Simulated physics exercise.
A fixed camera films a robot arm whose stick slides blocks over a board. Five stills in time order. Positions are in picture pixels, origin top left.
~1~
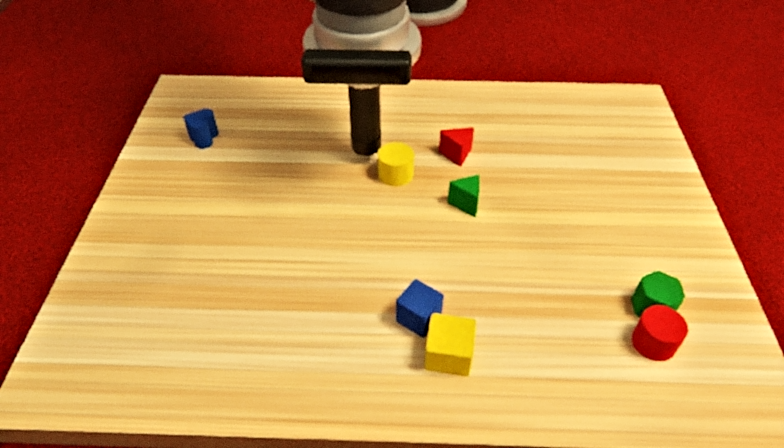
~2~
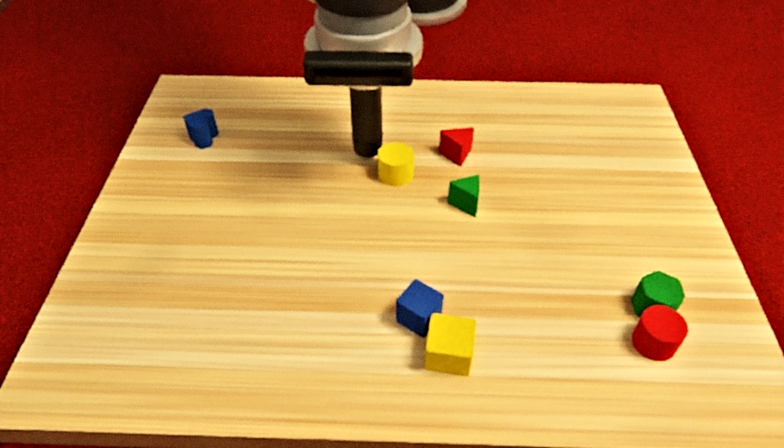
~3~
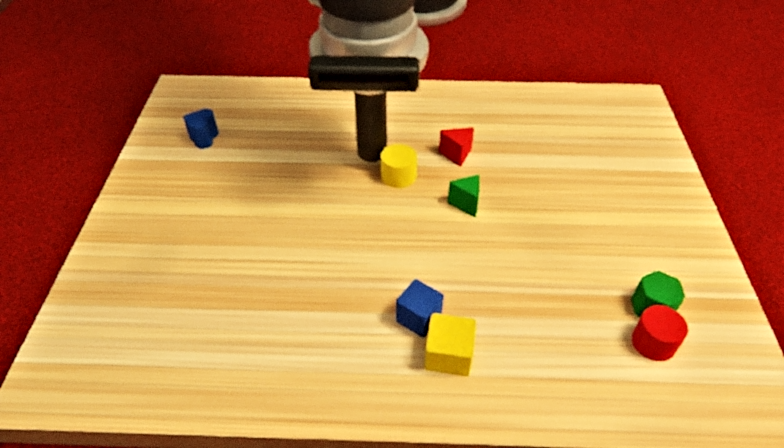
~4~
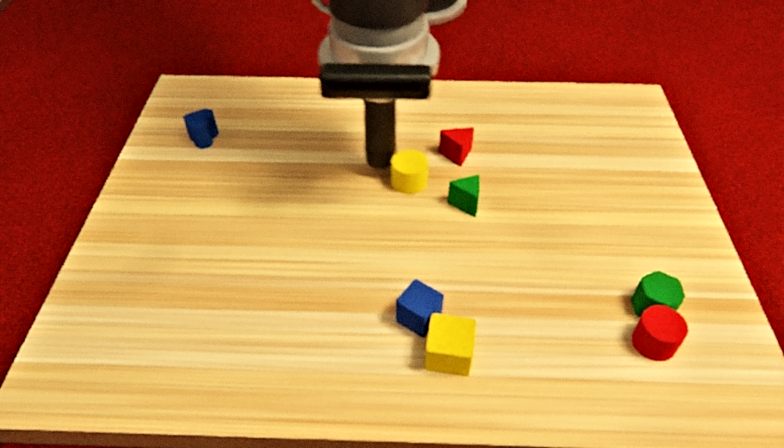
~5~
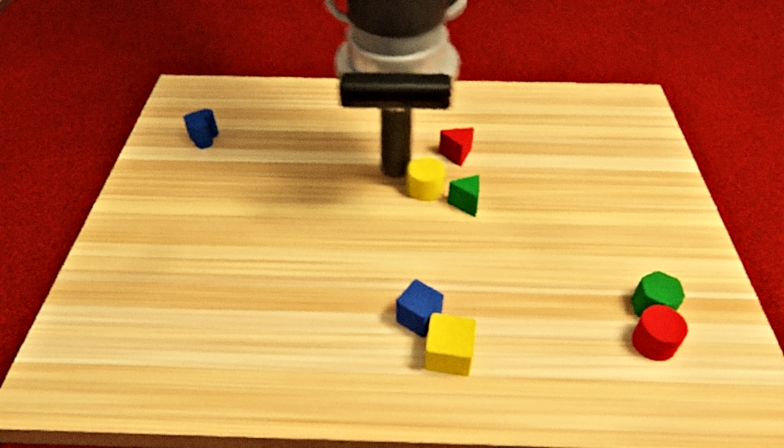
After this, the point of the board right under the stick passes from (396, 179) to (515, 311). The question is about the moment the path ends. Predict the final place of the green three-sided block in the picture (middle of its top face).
Its top face will be centred at roughly (494, 193).
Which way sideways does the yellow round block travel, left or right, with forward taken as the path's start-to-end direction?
Moves left.
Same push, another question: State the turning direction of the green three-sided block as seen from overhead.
It twists anticlockwise.
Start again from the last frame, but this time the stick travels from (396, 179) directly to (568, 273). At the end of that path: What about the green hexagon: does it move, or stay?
That block remains where it is.
On the path given first. One third of the way, stick at (431, 209); yellow round block at (463, 187); green three-sided block at (494, 192), turned 45° anticlockwise.
Two thirds of the way, stick at (471, 253); yellow round block at (464, 188); green three-sided block at (494, 192), turned 50° anticlockwise.
At the end, stick at (517, 302); yellow round block at (464, 188); yellow square in place; green three-sided block at (494, 192), turned 50° anticlockwise.
